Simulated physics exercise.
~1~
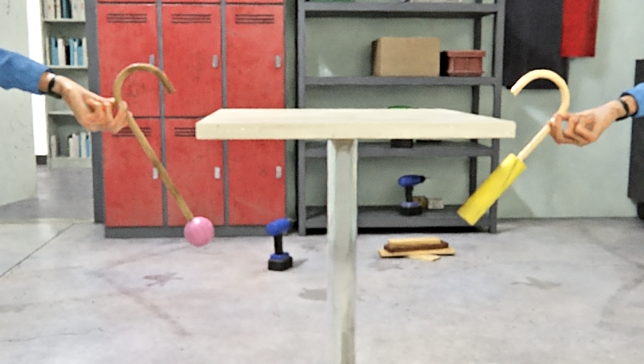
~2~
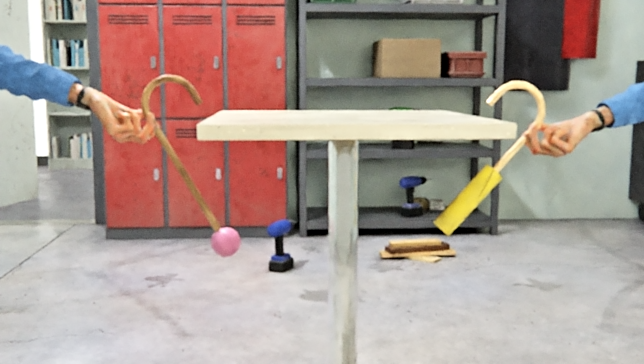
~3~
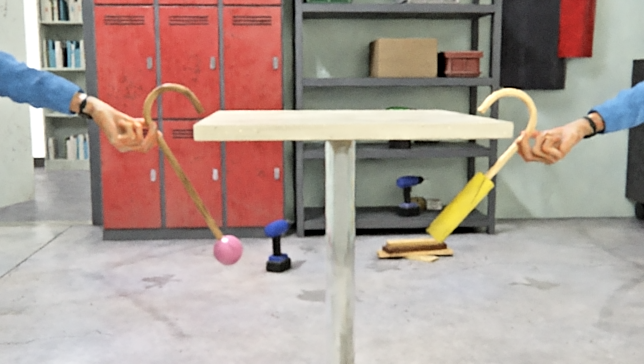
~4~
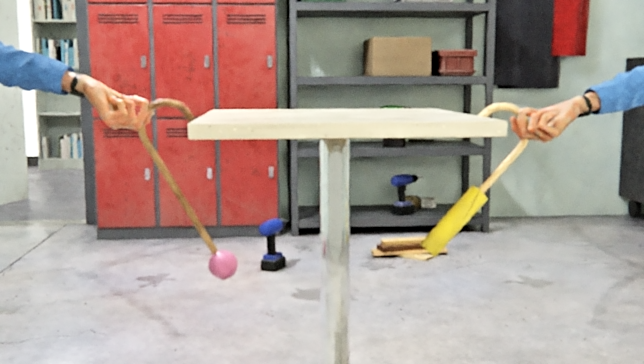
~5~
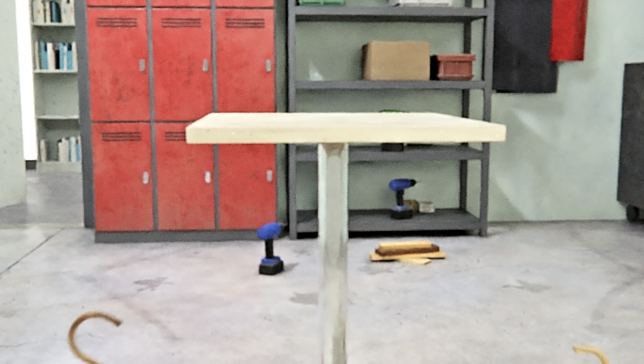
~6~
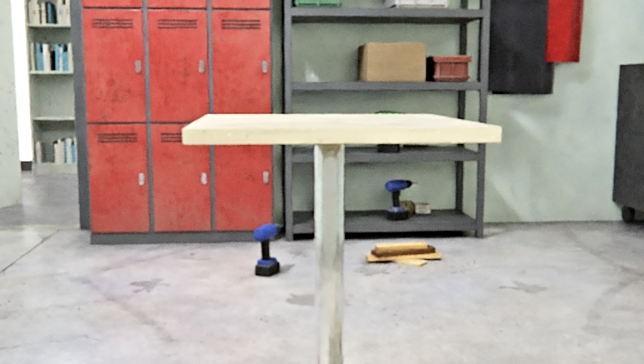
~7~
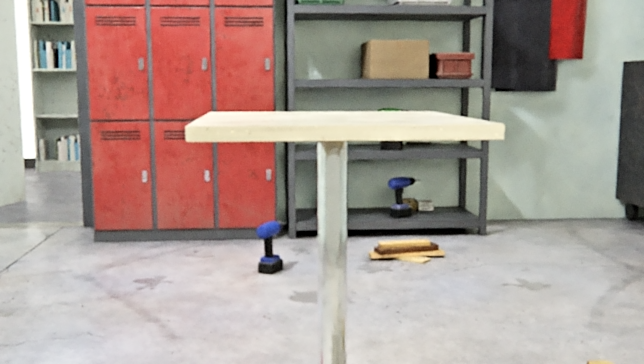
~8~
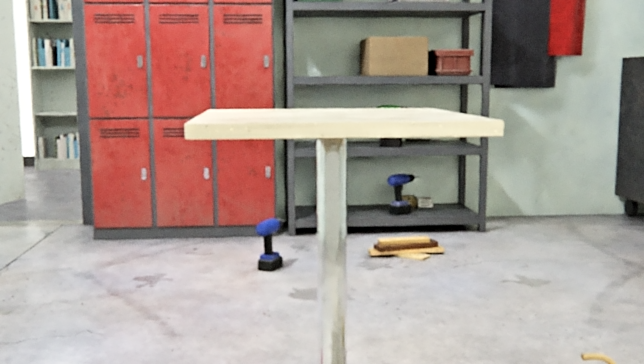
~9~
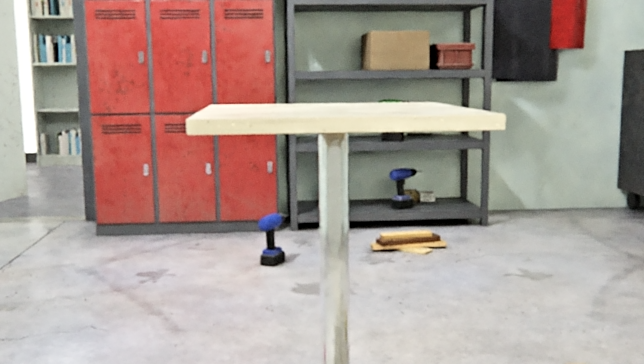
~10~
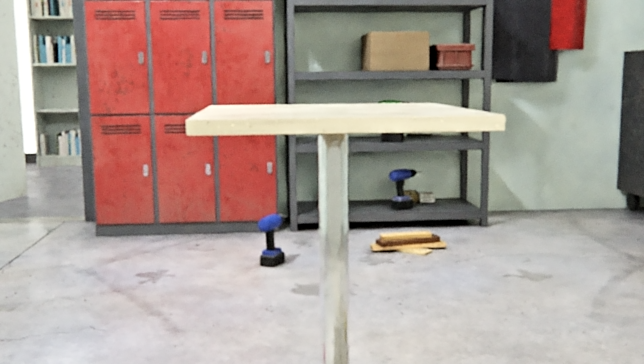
In a workshop, two hands hook a ladle and umbrella on a table; both fall.
